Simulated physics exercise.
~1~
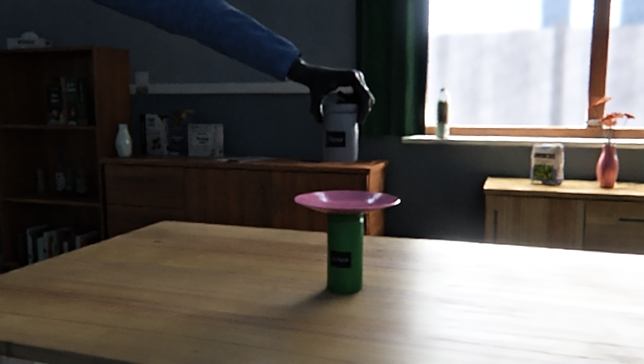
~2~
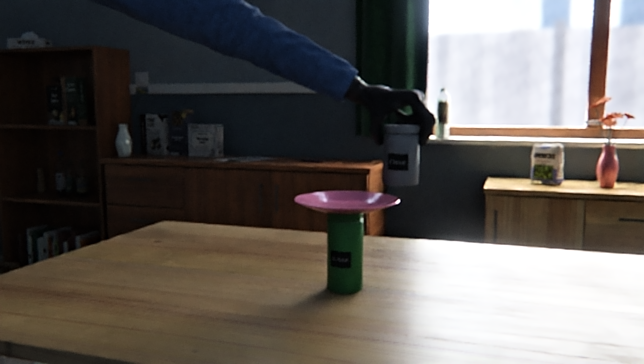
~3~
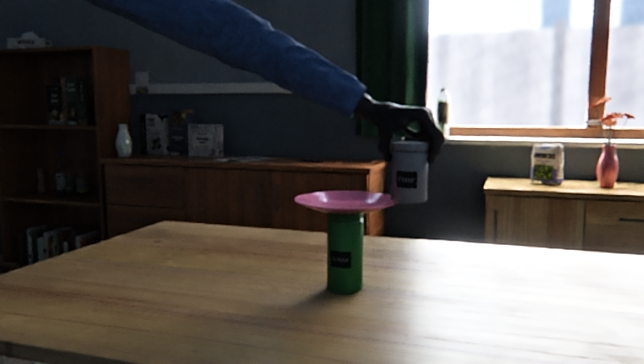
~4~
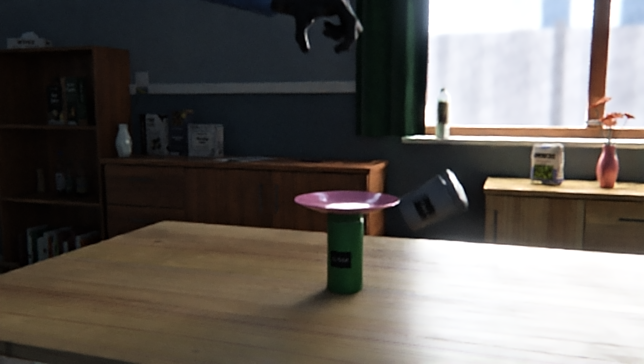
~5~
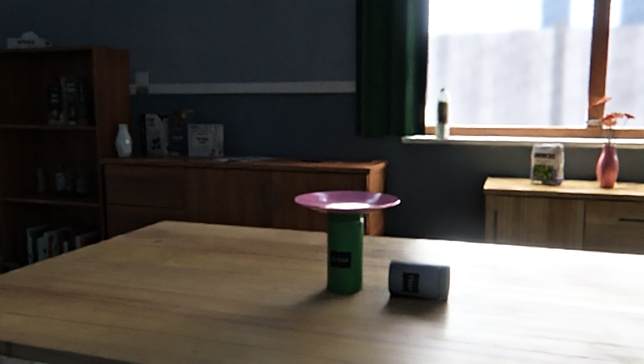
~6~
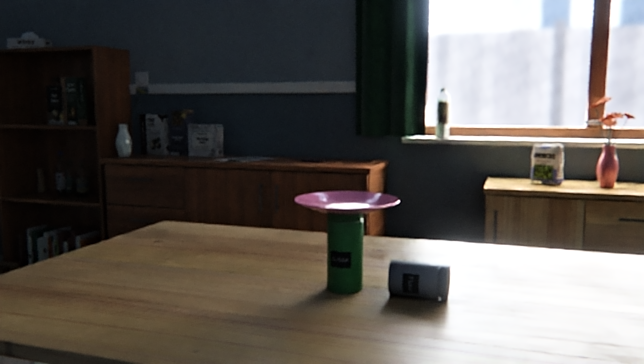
On a wooden table in a dim room, a gloved hand moved a grey jar right and lowered it beside a pink plate balanced on a green jar, then let go; the grey jar tipped and landed on its side, while the plate stayed up.
